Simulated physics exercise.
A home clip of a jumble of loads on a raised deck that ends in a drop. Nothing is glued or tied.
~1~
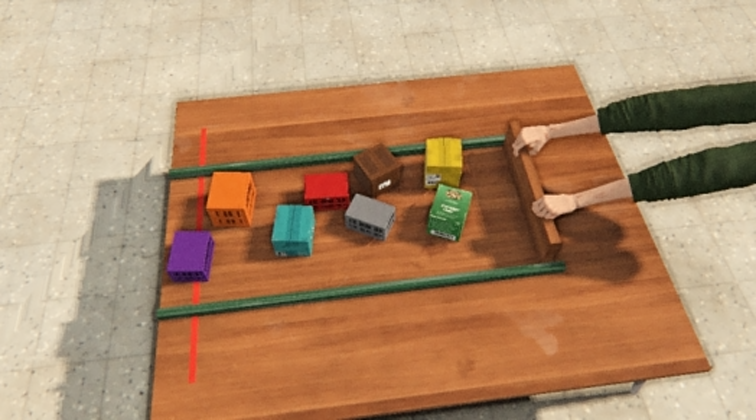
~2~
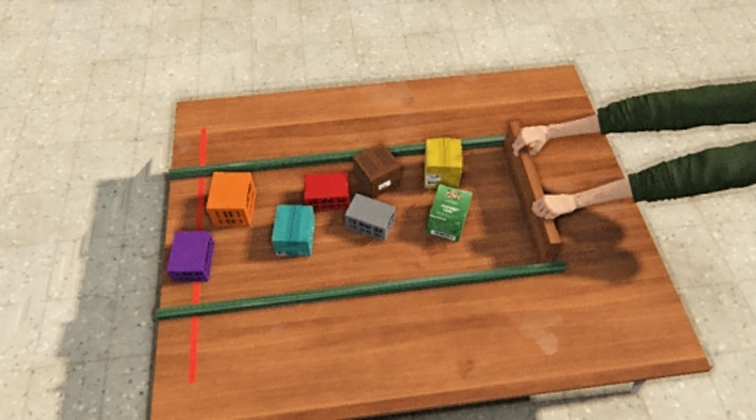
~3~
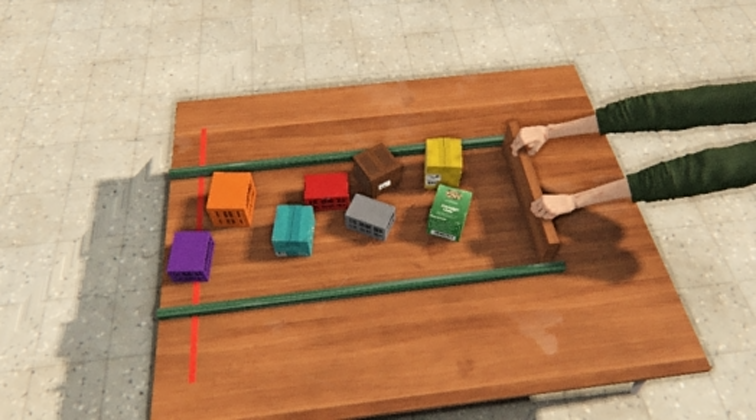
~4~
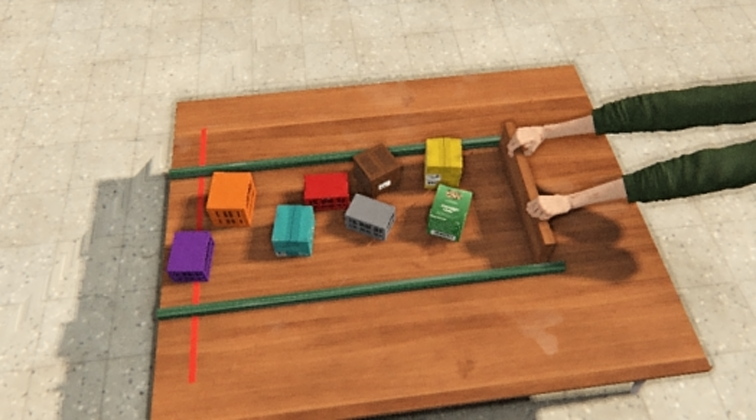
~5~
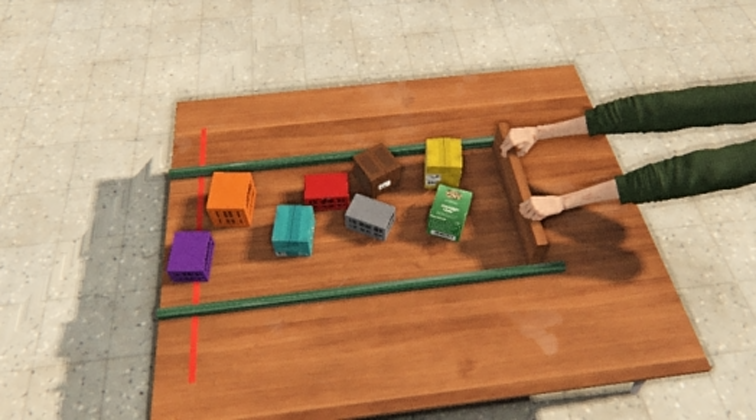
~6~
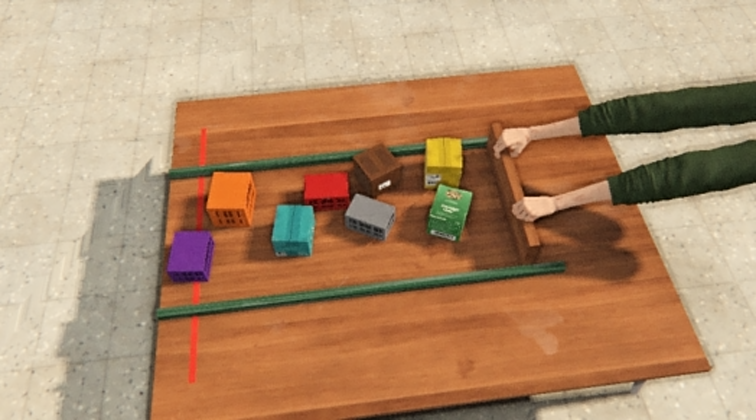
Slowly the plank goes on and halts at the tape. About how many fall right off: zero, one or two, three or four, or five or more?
As it turns out, the number that fall off is five or more.
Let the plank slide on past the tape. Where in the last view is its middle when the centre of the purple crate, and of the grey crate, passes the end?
About (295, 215), and (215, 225) for the other.
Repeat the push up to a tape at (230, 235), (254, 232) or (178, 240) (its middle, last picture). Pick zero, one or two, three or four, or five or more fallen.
The falls would be three or four; three or four; 5 or more.
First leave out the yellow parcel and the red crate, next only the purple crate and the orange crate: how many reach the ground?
4 in the first case, 4 in the second.
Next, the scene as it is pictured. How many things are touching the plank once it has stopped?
2 of them.
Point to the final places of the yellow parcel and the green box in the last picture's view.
About (178, 193), and the other about (176, 249).
Soon after, none off yet; purple crate at rest near (192, 257); orange crate at rest near (232, 200); turquoise box displaced a little near (280, 234).
In the end, the number that fall off is five or more; gone, brown tote, grey crate, red crate, turquoise box, orange crate and purple crate.
